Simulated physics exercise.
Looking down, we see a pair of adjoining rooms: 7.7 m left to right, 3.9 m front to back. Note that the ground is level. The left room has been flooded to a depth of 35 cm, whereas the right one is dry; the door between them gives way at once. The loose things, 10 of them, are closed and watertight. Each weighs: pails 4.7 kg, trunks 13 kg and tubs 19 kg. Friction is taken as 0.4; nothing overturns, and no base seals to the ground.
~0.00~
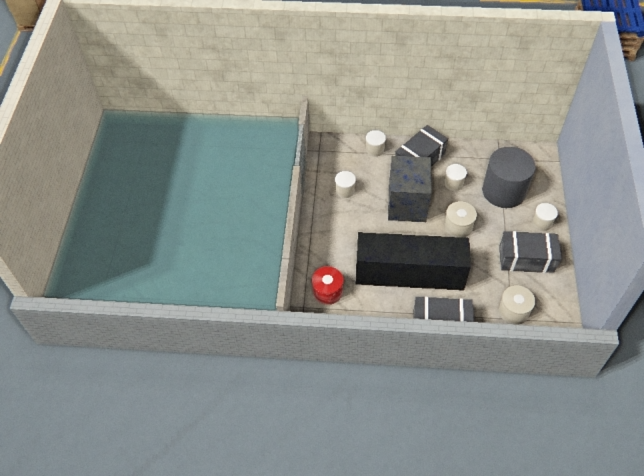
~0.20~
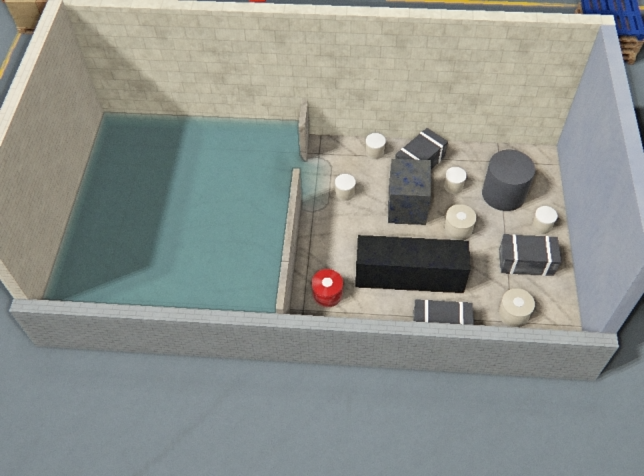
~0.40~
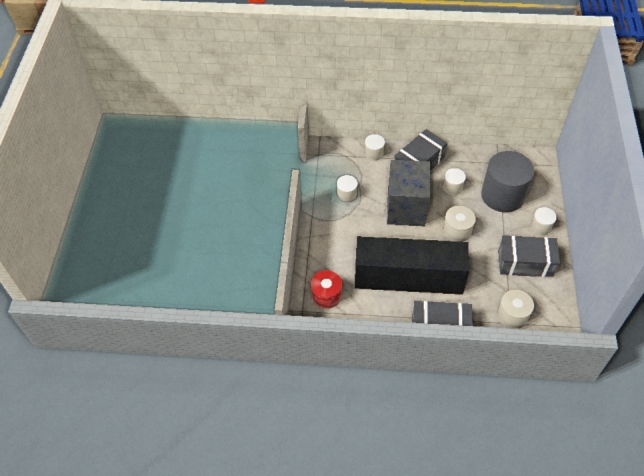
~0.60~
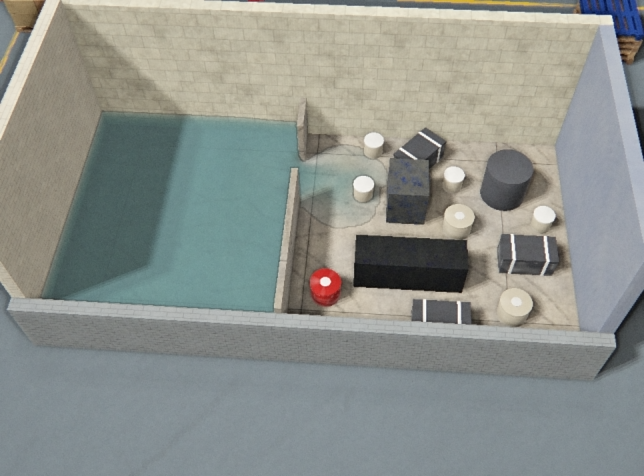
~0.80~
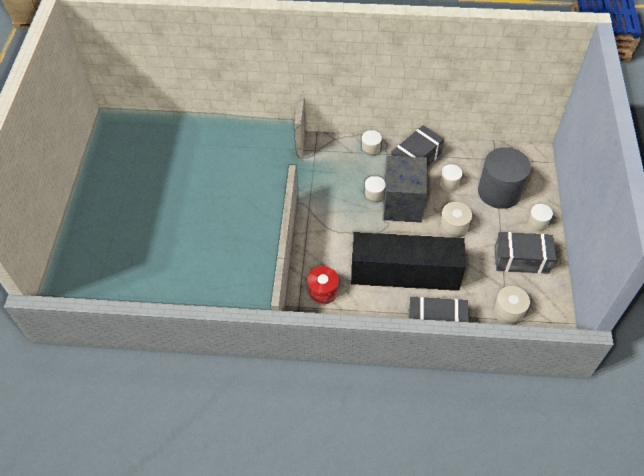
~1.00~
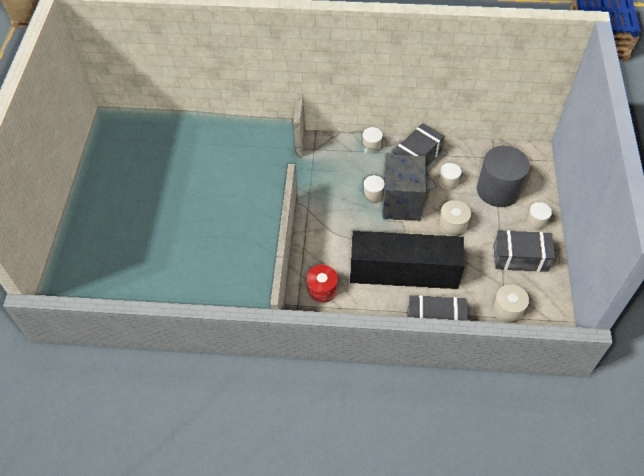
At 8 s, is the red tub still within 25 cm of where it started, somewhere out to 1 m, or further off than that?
It ends up right by its start.
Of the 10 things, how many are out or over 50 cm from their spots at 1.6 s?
Tally at that time: 3.
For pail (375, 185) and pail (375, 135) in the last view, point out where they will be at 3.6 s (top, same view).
(301, 234) and (456, 168), roughly.
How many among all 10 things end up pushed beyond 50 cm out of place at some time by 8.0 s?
That comes to 8.
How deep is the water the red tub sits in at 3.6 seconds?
Close to 1 centimetres.
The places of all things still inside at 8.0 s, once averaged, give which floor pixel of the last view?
Close to pixel (439, 256).
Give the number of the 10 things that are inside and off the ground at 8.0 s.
Total: 7.
After 1.6 s the red tub is near (322, 278), 0.0 m from its start, aground; 2 afloat.
After 3.6 s the red tub is near (322, 278), 0.0 m from its start, aground; 2 afloat.
After 5.6 s the red tub is near (322, 278), 0.0 m from its start, aground; 6 afloat.
After 8.0 s the red tub is near (319, 278), 0.0 m from its start, aground; 7 afloat.
